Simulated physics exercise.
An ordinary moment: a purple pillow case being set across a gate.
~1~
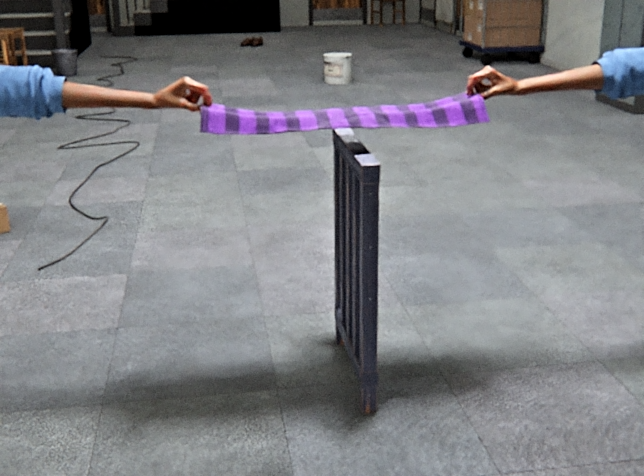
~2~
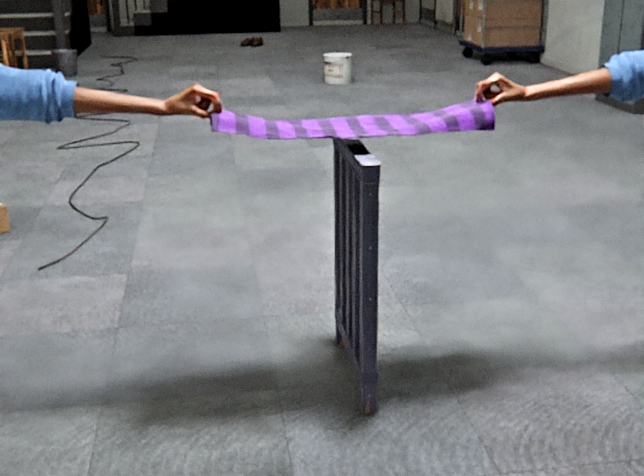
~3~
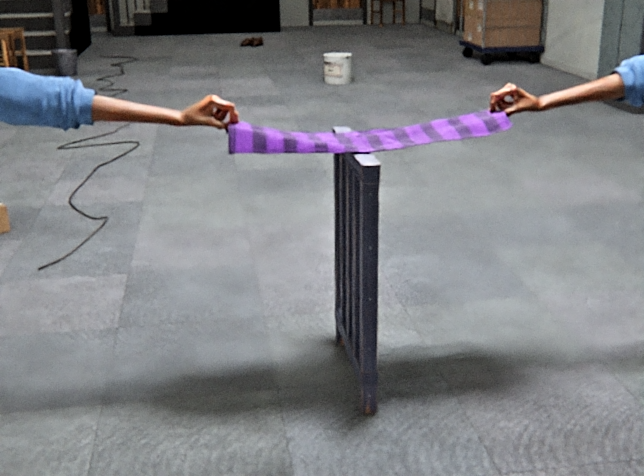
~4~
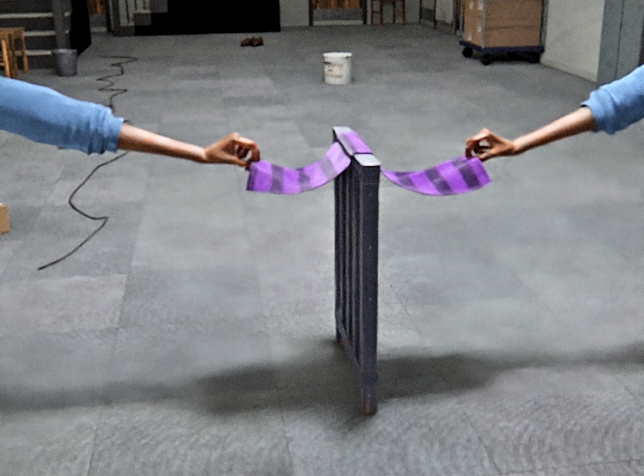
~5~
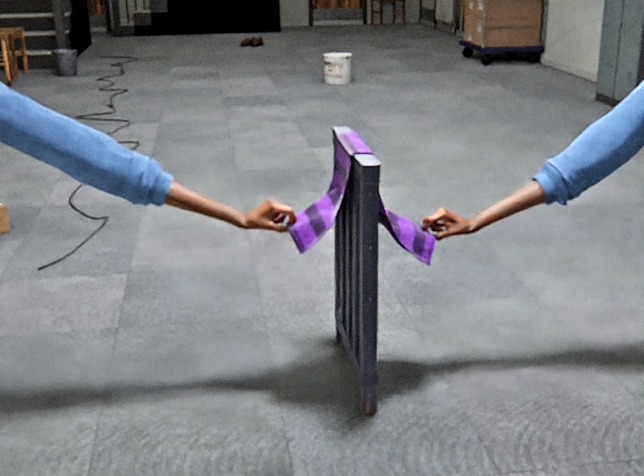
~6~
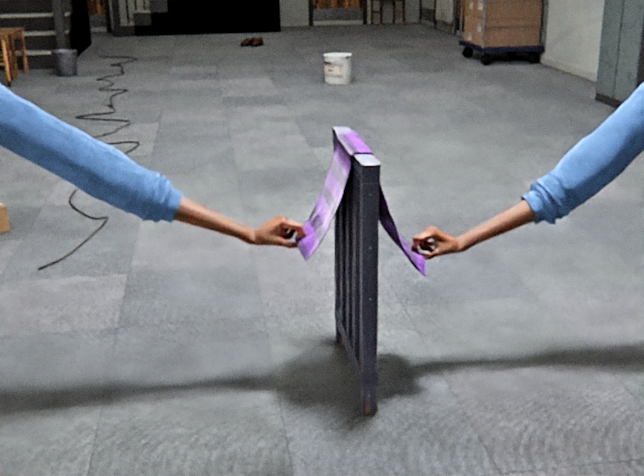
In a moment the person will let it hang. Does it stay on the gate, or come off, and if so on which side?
I reckon it will hold its position.
Then, 0.18 s later than the last view, pillow case hanging on both sides, left end near (312, 251), right end near (402, 269).
Then, 0.30 s later than the last view, pillow case hanging on both sides, left end near (343, 254), right end near (373, 277).
Finally, pillow case hanging on both sides, left end near (345, 255), right end near (363, 278). The purple pillow case hangs there.
